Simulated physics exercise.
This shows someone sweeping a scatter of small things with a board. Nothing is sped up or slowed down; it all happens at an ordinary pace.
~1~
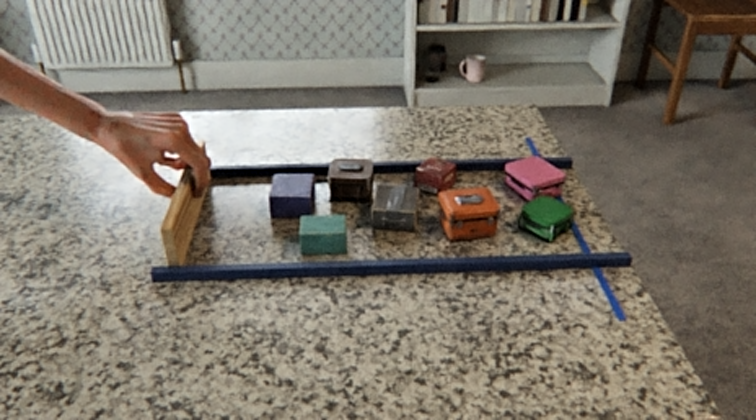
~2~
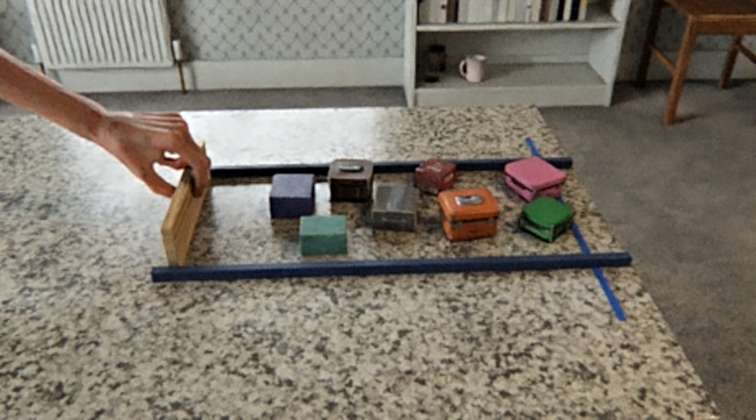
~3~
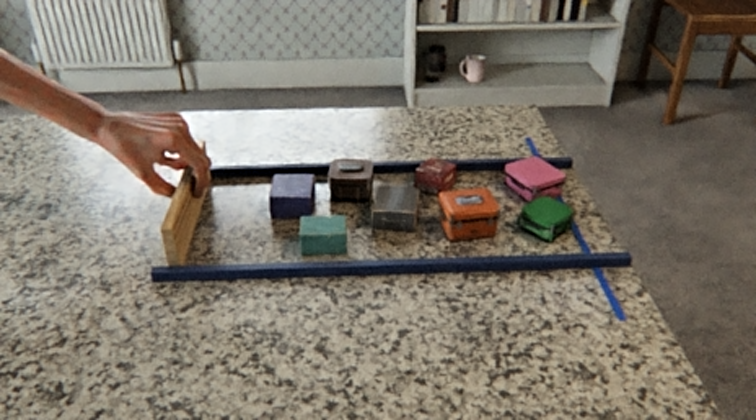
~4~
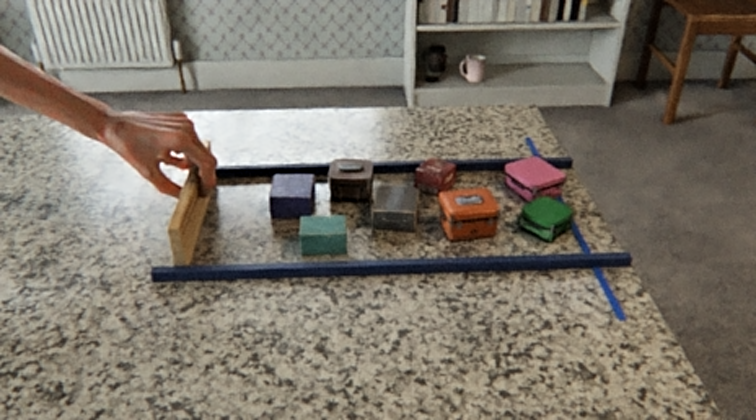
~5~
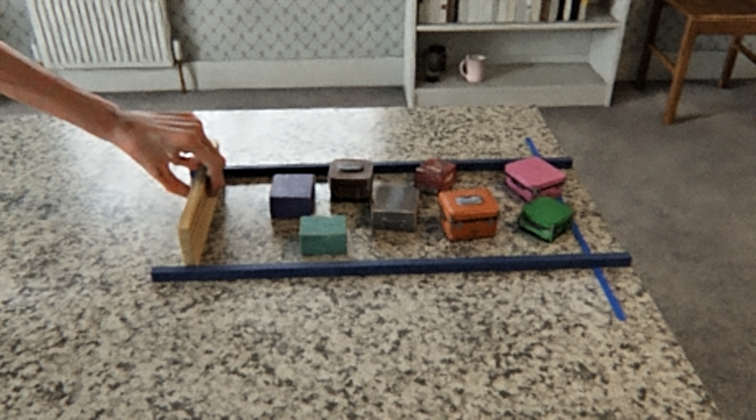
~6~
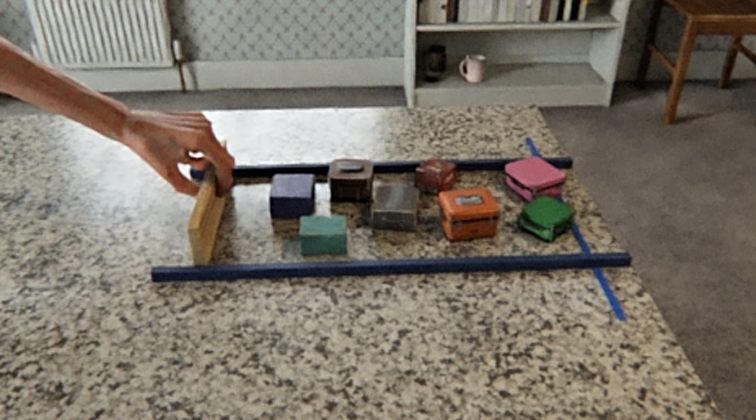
The video shows a hand holding an upright wooden board at the left of several small colored boxes and blocks between two dark blue rails, then sliding it slightly right while the objects stay still on the speckled surface.
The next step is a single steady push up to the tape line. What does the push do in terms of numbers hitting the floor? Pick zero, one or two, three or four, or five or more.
It sends five or more to the floor.
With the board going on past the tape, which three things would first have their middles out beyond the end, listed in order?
Pink case, green case, red box.
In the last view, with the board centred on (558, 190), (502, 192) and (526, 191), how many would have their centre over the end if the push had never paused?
The counts are 6, 3 and 3, in that order.
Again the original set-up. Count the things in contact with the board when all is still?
Total: 2.
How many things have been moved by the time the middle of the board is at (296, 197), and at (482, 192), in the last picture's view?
First 2, then 8.
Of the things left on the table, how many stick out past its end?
Counting them gives 2.
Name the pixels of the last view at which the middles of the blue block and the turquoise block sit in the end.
Near (579, 184) and (604, 227).
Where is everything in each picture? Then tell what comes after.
The first frame shows pink case (534, 180); green case (546, 219); orange case (468, 214); board (188, 200); tape (566, 210).
The second frame shows green case (546, 220); brown case (351, 180).
The third frame shows orange case (468, 214); blue block (293, 196).
The fourth frame shows pink case (534, 181); turquoise block (324, 235).
The fifth frame shows green case (546, 220); grey box (396, 208).
The sixth frame shows pink case (534, 181); green case (546, 220); orange case (468, 214); board (212, 200); tape (566, 210).
Early on, none off yet; pink case at rest near (534, 181); green case at rest near (546, 220); orange case moving near (480, 216).
Finally, the number that fall off is five or more; lost, brown case, grey box, red box, orange case, green case and pink case.
